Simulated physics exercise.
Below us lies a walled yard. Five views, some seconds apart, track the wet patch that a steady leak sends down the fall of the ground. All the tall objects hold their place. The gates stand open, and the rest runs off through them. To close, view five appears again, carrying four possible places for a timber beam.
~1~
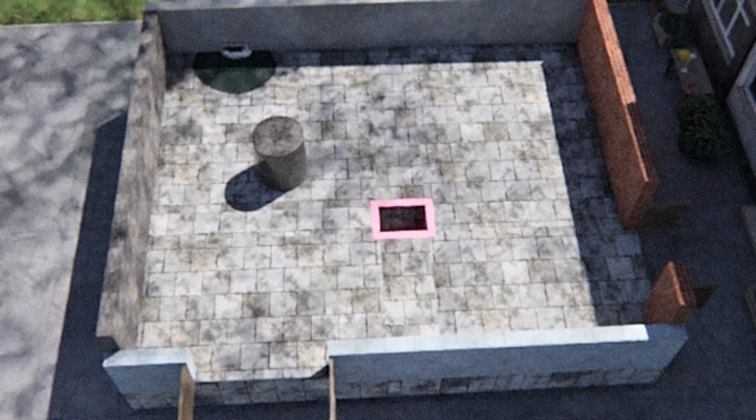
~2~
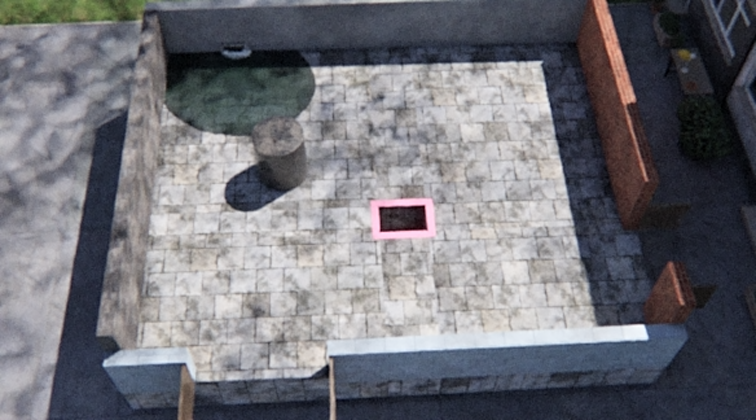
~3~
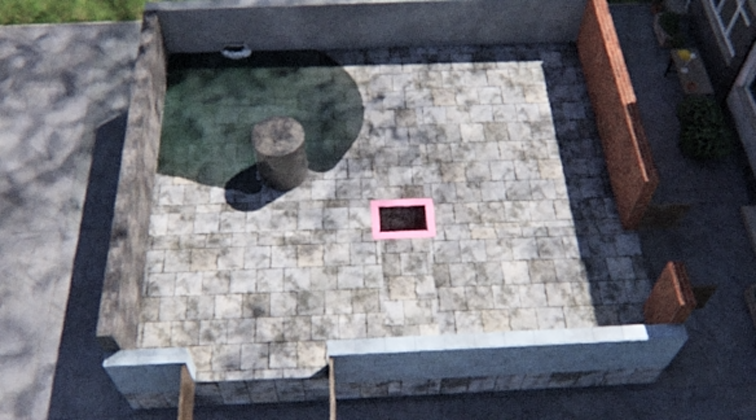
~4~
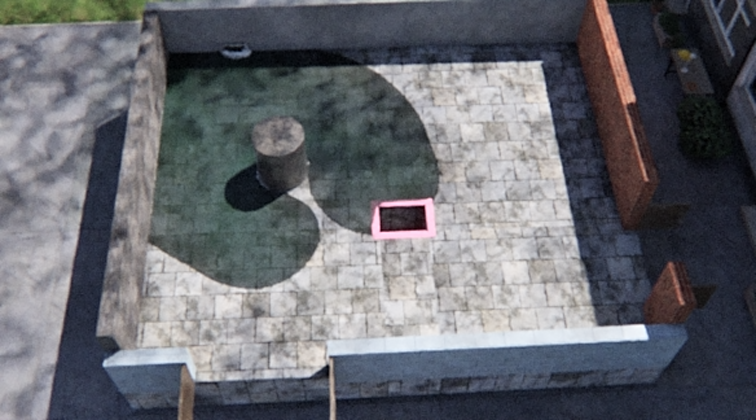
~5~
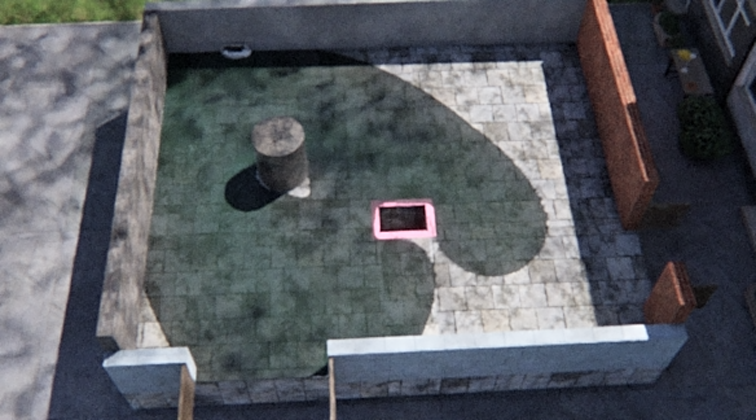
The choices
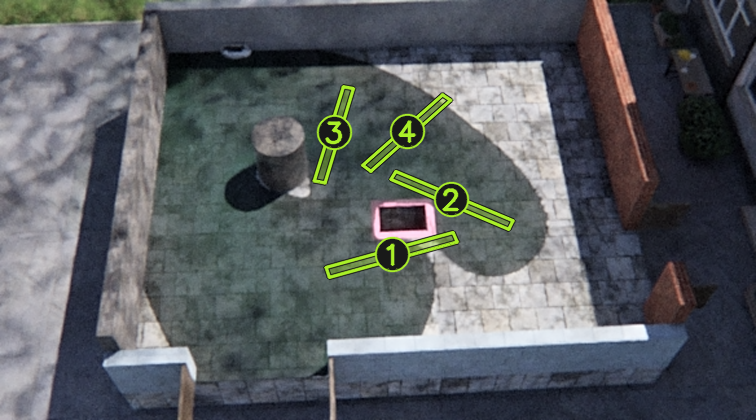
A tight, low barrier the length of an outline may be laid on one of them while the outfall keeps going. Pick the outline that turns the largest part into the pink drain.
Take 1.
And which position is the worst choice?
3 it is.
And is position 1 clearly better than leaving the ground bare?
Yes.
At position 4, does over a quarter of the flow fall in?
No, it does not.
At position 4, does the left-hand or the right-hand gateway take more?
The right one.
On the marked copy, 1 from (327, 272) to (455, 237); 2 from (393, 175) to (510, 225); 3 from (319, 181) to (348, 87); 4 from (366, 168) to (446, 97).
With 1, about 28 % of the stream goes into the pink drain, about 72 % out by the gates.
With 2, about 18 % of the stream goes into the pink drain, about 81 % out by the gates.
With 3, next to none of the stream goes into the pink drain, about 98 % out by the gates.
With 4, about 15 % of the stream goes into the pink drain, about 84 % out by the gates.
